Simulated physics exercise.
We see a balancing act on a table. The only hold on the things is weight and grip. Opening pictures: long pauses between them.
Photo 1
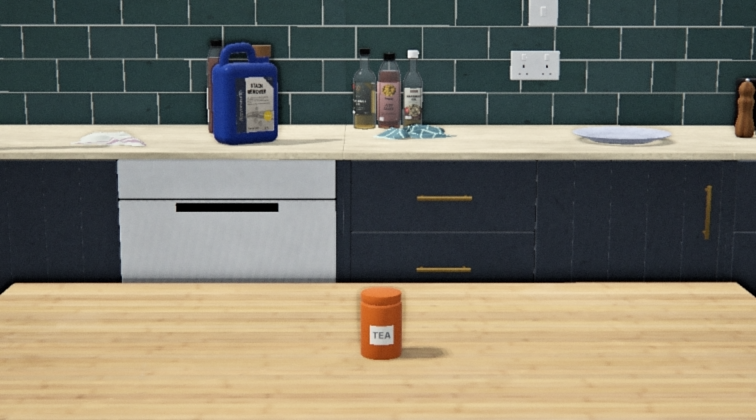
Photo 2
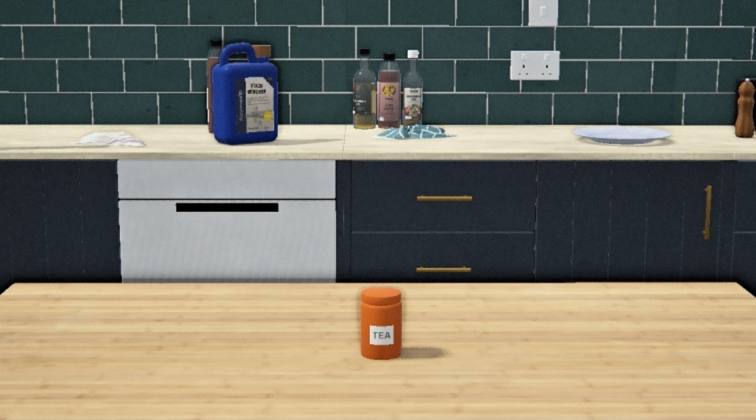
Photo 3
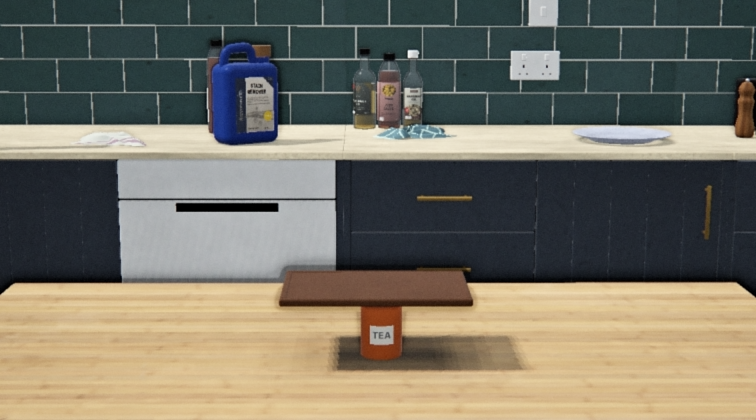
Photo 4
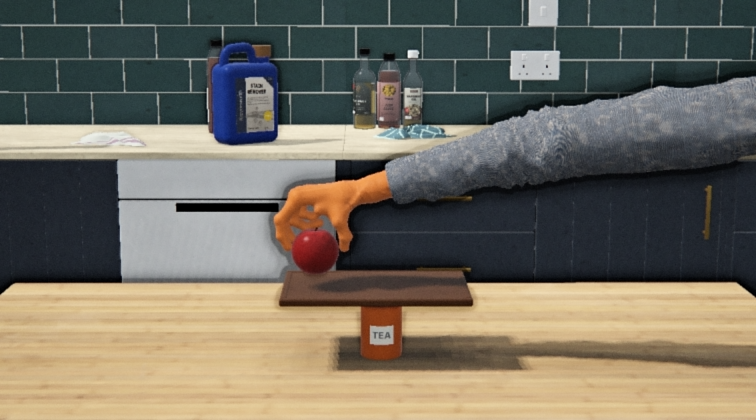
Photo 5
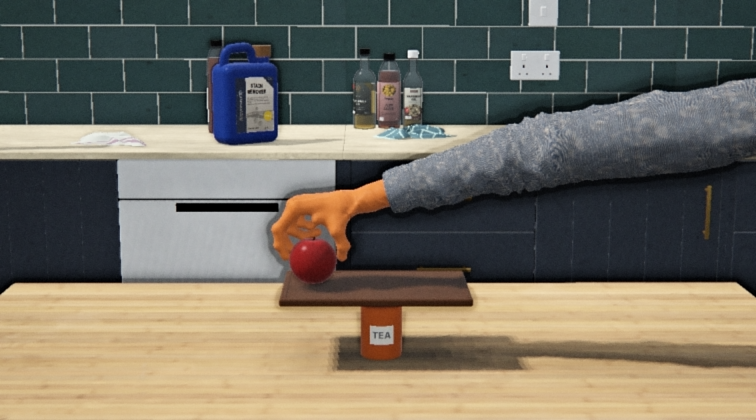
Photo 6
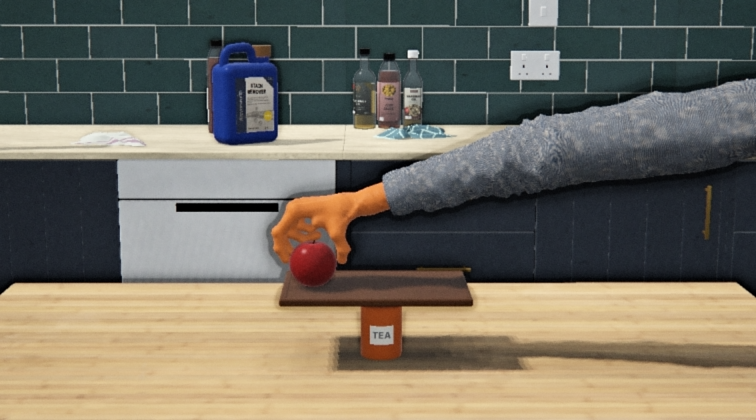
In a kitchen, a brown board appears on an orange tea canister, and a hand lowers a red apple onto its left side.
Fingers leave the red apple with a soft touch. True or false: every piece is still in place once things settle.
False.
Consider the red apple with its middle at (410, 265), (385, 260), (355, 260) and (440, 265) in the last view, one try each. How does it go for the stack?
Stands firm, stands firm, stands firm, topples.
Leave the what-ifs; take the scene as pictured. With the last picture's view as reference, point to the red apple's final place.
Somewhere around (218, 338) in the last picture.
Then, 0.30 s on from there, red apple now fallen; brown lid turned 44° from how it was put.
Then, 0.50 s on from there, brown lid turned 43° from how it was put.
Then, 0.80 s on from there, brown lid now fallen.
In the end, fallen, brown lid and red apple; orange jar unmoved. At the end, from the last picture's camera, red apple near (218, 338). The stack gives way.
